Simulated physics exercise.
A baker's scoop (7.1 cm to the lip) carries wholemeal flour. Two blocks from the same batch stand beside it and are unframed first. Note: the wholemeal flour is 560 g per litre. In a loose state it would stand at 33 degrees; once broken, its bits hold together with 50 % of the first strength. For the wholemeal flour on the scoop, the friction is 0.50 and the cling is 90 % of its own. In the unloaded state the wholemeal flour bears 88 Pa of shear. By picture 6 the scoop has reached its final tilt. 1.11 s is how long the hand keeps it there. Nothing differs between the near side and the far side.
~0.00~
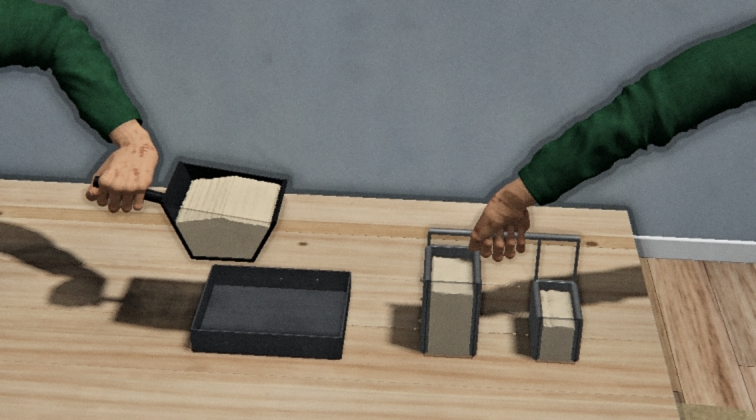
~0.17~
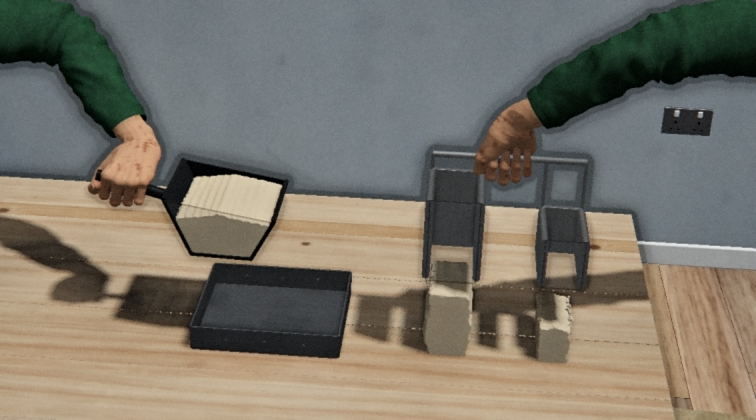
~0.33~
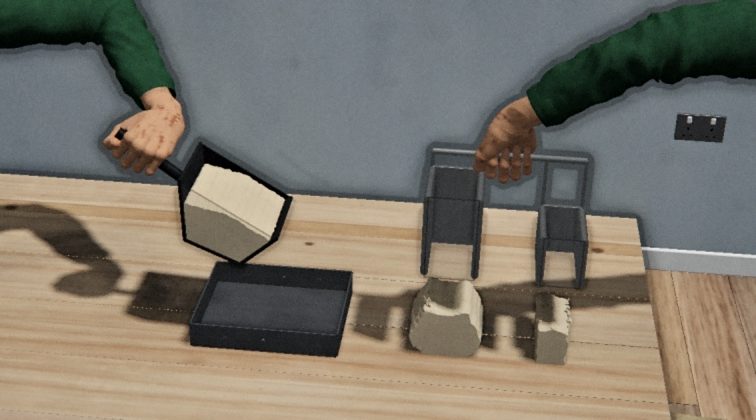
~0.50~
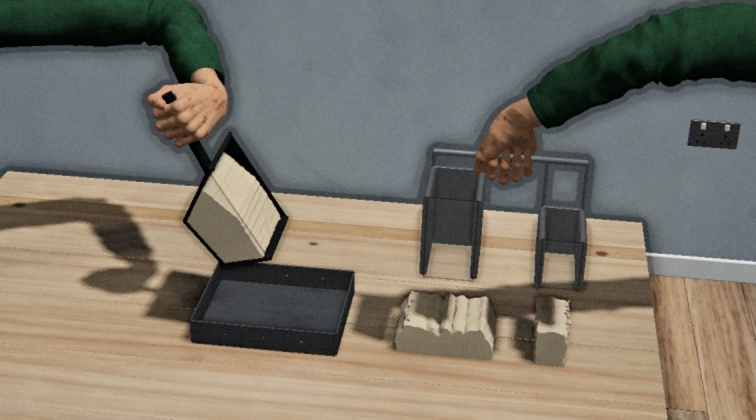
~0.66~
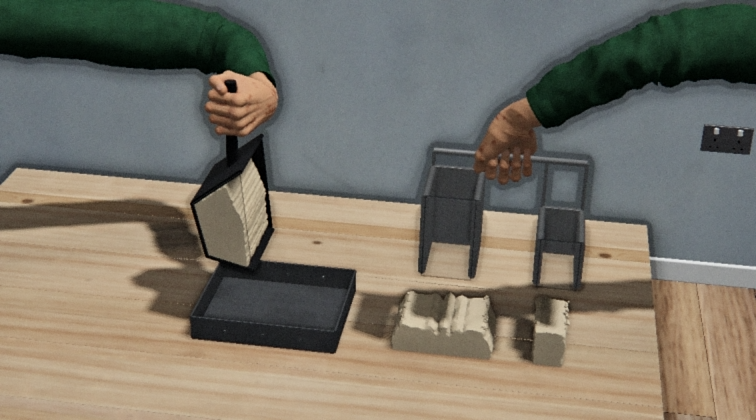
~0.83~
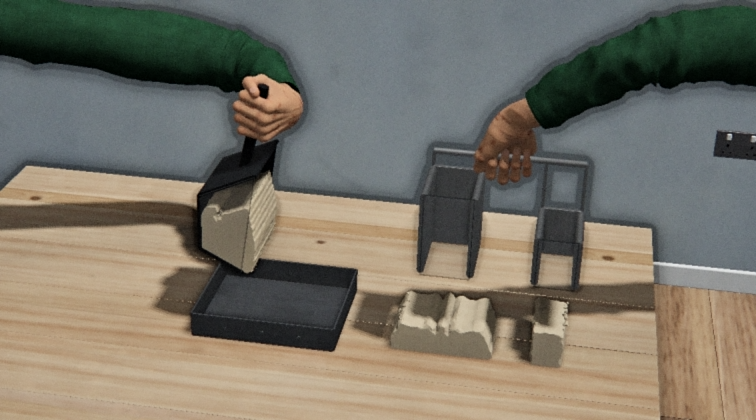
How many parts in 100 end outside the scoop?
The share outside the scoop is about 68 per cent.
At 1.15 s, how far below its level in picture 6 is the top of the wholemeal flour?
4.0 cm.
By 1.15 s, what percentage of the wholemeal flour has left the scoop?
Estimate: Near 65 in a hundred.
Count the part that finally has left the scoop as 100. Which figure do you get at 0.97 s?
Share so far: Roughly 70 percent.
After 0.97 s, the scoop is at 90 degrees and 48 % has left it.
After 1.15 s, the scoop is at 90 degrees and 65 % has left it.
After 1.32 s, the scoop is at 90 degrees and 67 % has left it.
After 1.49 s, the scoop is at 90 degrees and 67 % has left it.
After 1.88 s, the scoop is at 90 degrees and 68 % has left it.
